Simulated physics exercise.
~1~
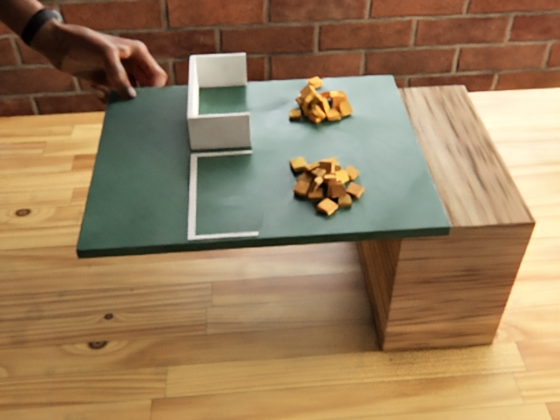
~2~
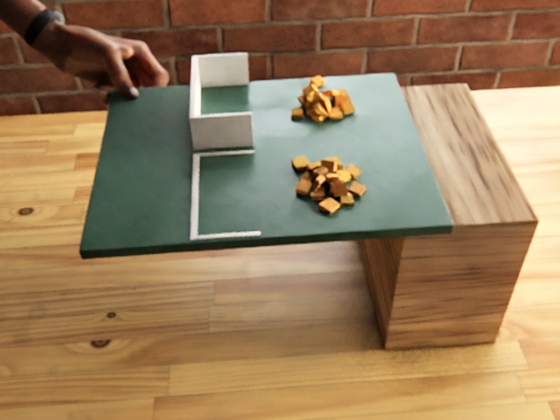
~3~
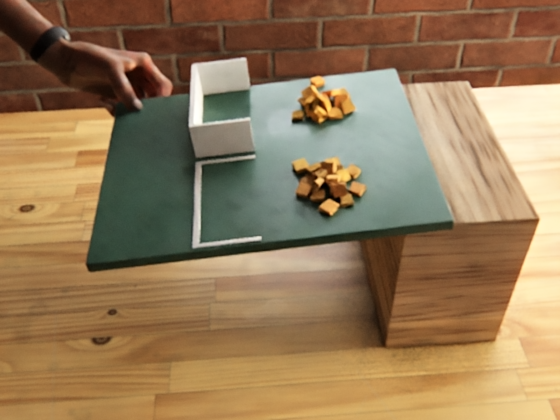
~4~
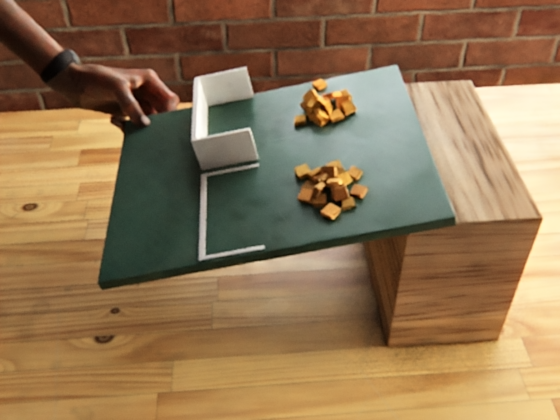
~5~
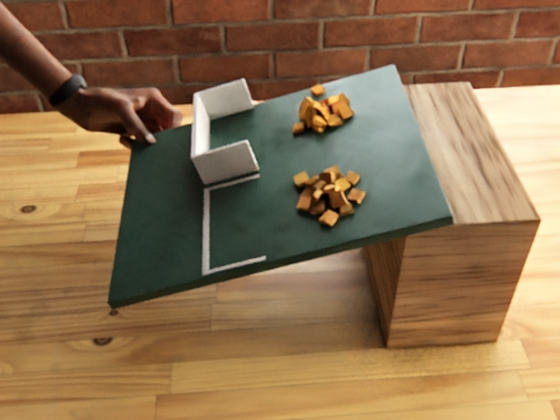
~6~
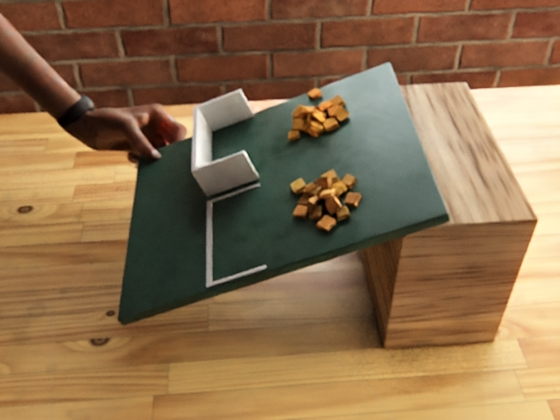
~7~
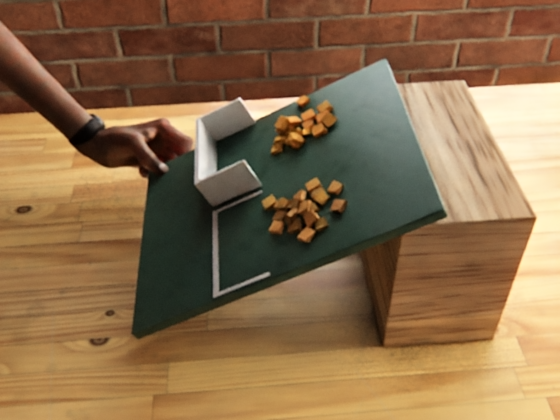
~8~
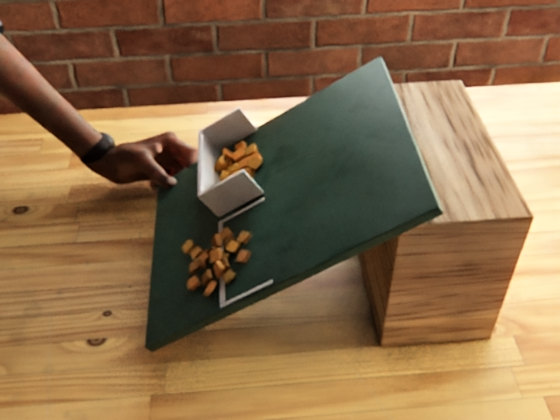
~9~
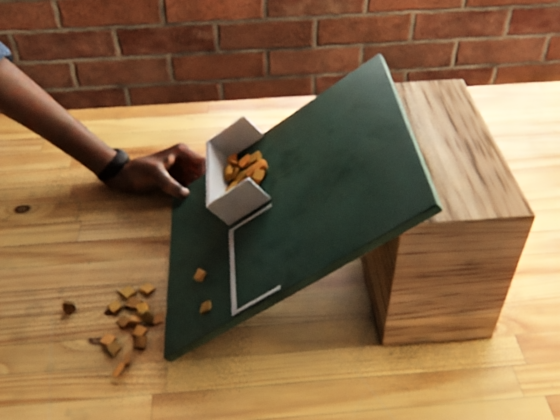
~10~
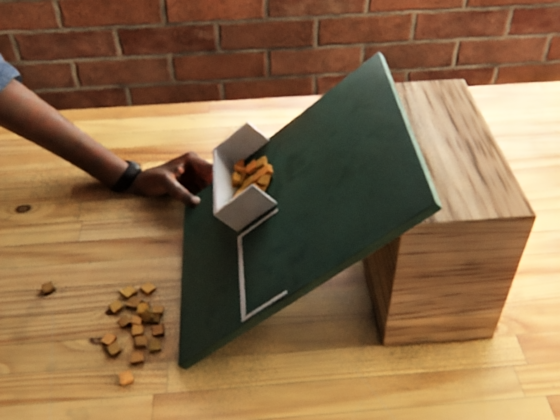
Orange-brown cubes slide down a tilting green board, one pile spilling off, the other caught behind a white barrier.
